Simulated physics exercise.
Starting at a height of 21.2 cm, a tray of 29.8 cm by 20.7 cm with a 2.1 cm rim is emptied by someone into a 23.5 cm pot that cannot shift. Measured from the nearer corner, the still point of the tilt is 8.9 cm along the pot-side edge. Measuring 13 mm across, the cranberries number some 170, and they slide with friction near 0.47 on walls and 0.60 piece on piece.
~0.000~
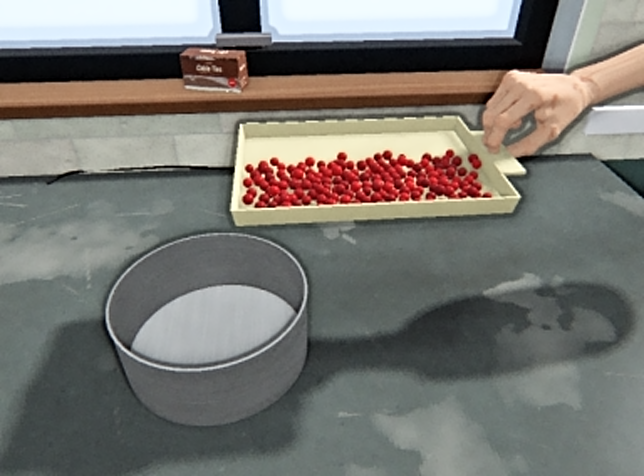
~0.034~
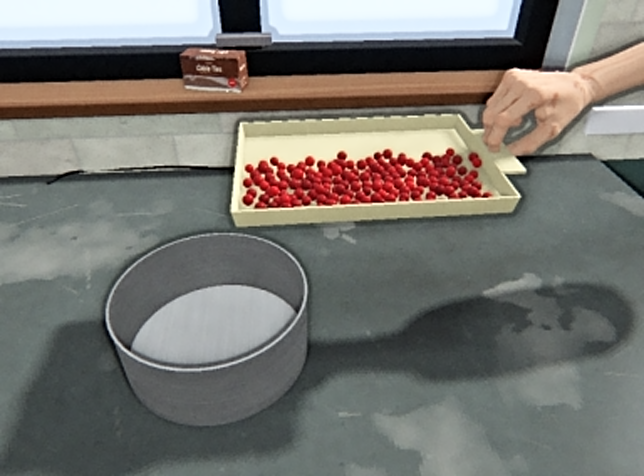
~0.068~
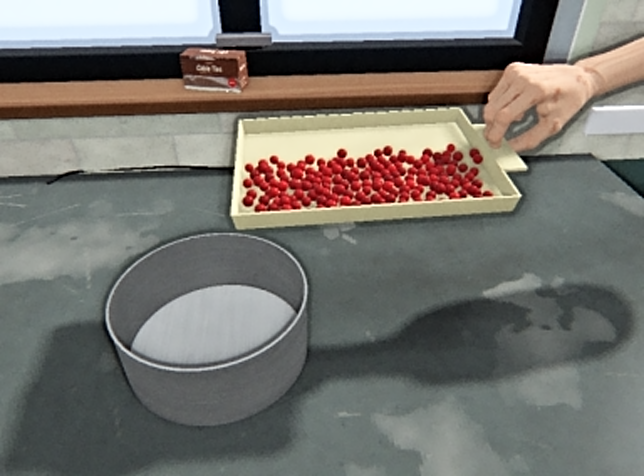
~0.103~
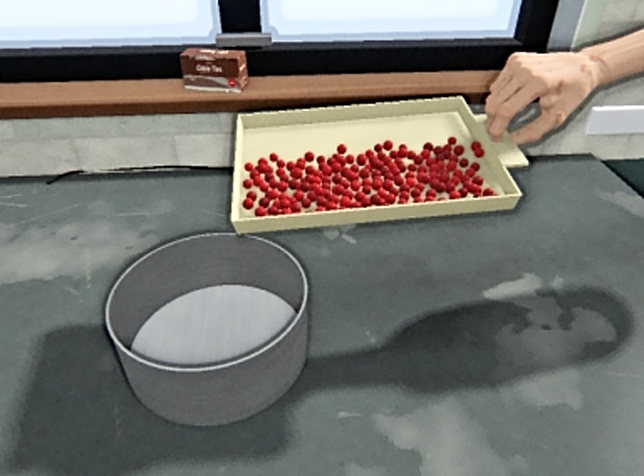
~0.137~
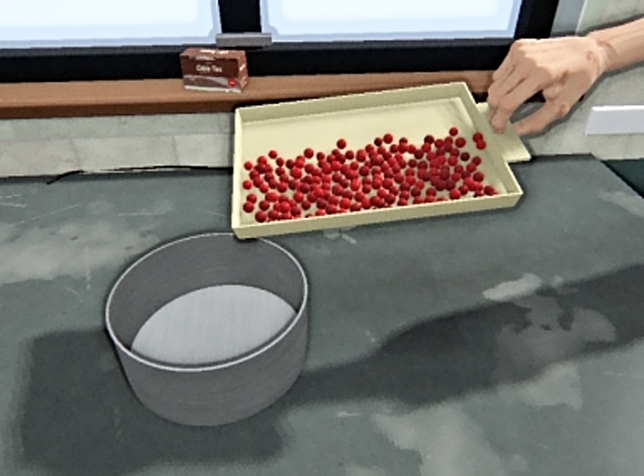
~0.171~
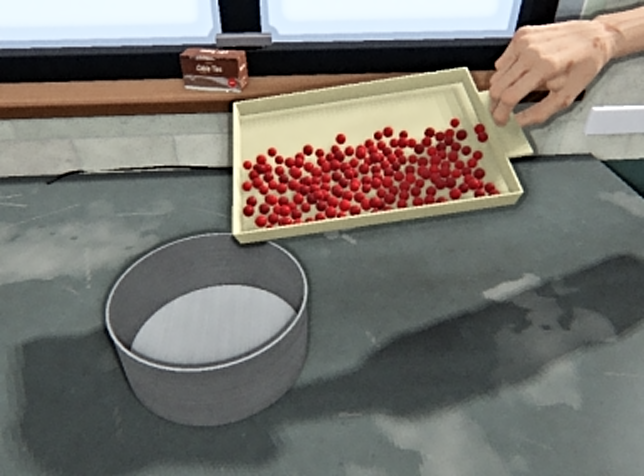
A hand tilts a cream tray of red cranberries down toward its left front corner.
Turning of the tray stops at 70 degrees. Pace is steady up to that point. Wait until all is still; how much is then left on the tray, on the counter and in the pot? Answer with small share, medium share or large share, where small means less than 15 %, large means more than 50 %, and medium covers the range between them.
Tray - large share; counter - small share; pot - small share.
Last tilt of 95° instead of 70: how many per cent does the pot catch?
I'd expect some 35 per cent in the pot.
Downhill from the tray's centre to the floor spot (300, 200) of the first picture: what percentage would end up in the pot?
Estimate: Near 20 per cent.
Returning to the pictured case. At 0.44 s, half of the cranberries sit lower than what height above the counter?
About 24 centimetres.
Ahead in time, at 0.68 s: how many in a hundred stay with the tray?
It comes to near 95 per cent.
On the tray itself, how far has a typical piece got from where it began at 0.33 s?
Roughly 2 cm.
Then, at 0.33 s, tilt 46 degrees; the tray holds 100 %, the pot 0 %.
Then, at 0.44 s, tilt 64 degrees; the tray holds 100 %, the pot 0 %.
After 0.68 s, tilt 70 degrees; the tray holds 95 %, the pot 5 %.
In the end, at 1.4 s, tray 90 %, counter 0 %, pot 5 %.
